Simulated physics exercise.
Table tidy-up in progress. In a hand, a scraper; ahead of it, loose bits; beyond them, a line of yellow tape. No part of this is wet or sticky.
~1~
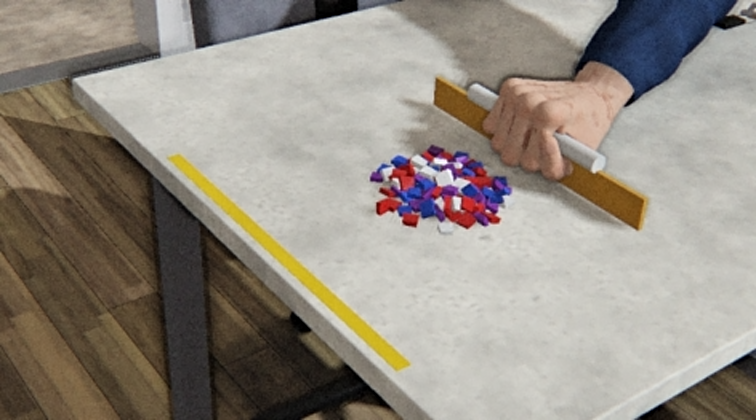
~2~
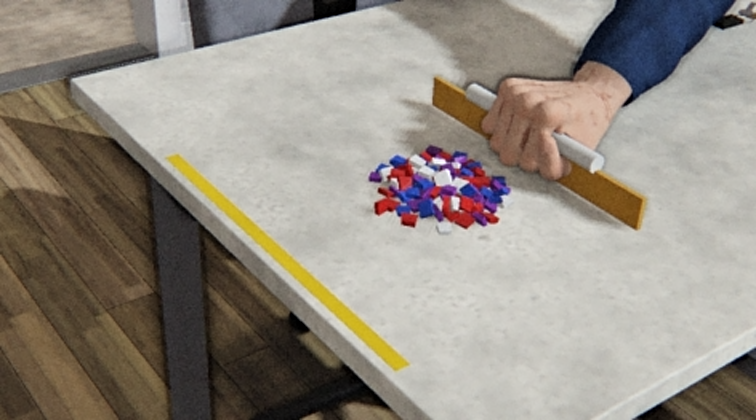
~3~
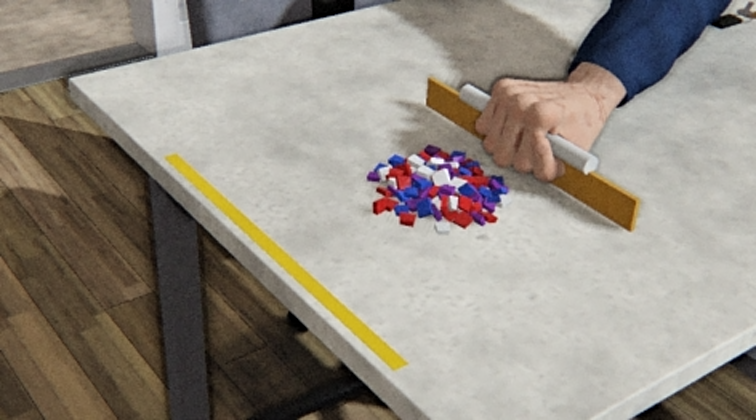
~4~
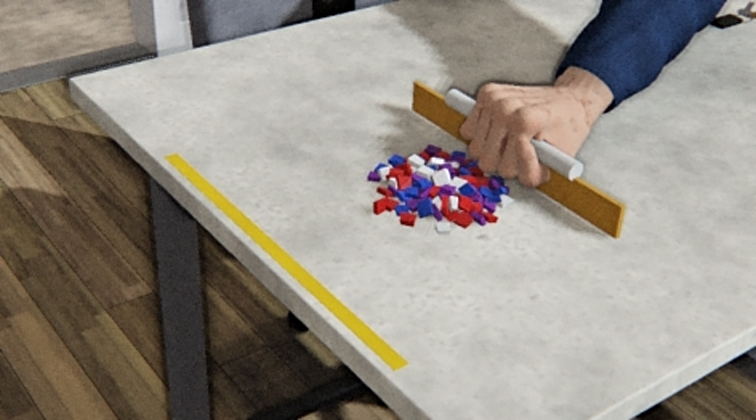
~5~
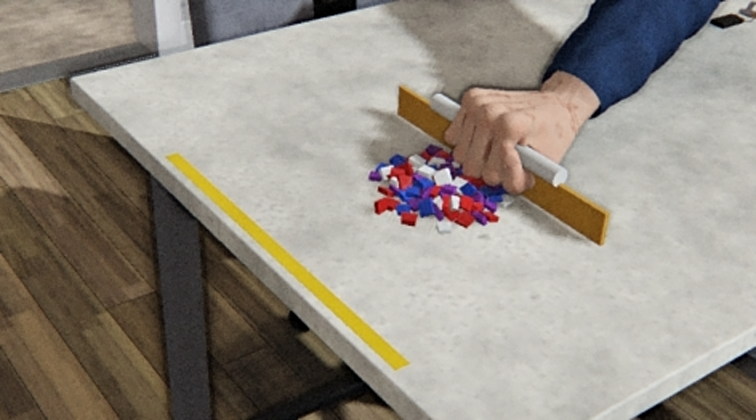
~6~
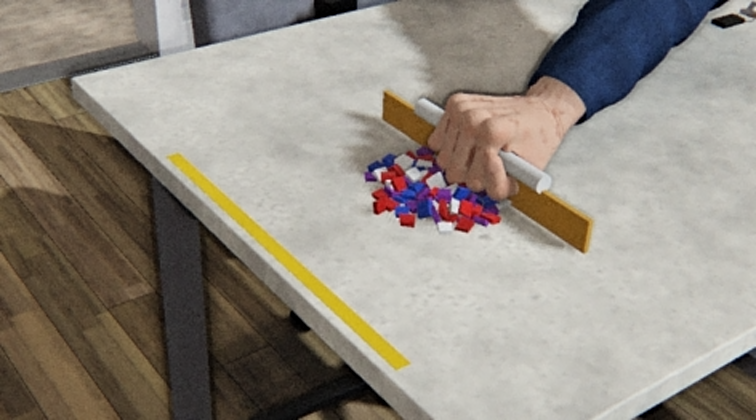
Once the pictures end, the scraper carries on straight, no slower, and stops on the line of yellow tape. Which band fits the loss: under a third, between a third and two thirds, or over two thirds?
The amount knocked off surpasses two thirds.
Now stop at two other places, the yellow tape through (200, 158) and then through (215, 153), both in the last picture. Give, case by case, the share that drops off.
Try 1 gives 70 %, try 2 gives 50 %.
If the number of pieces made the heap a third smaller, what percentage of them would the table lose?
Close to 100 per cent of the heap.
Soon after the last picture, scraper still moving, near (378, 184); heap all on the table, its front near (275, 240).
A little later, scraper stopped at the yellow tape; heap most over the edge.
Later still, scraper stopped at the yellow tape; heap all over the edge.
At rest, scraper stopped at the yellow tape; heap all over the edge.
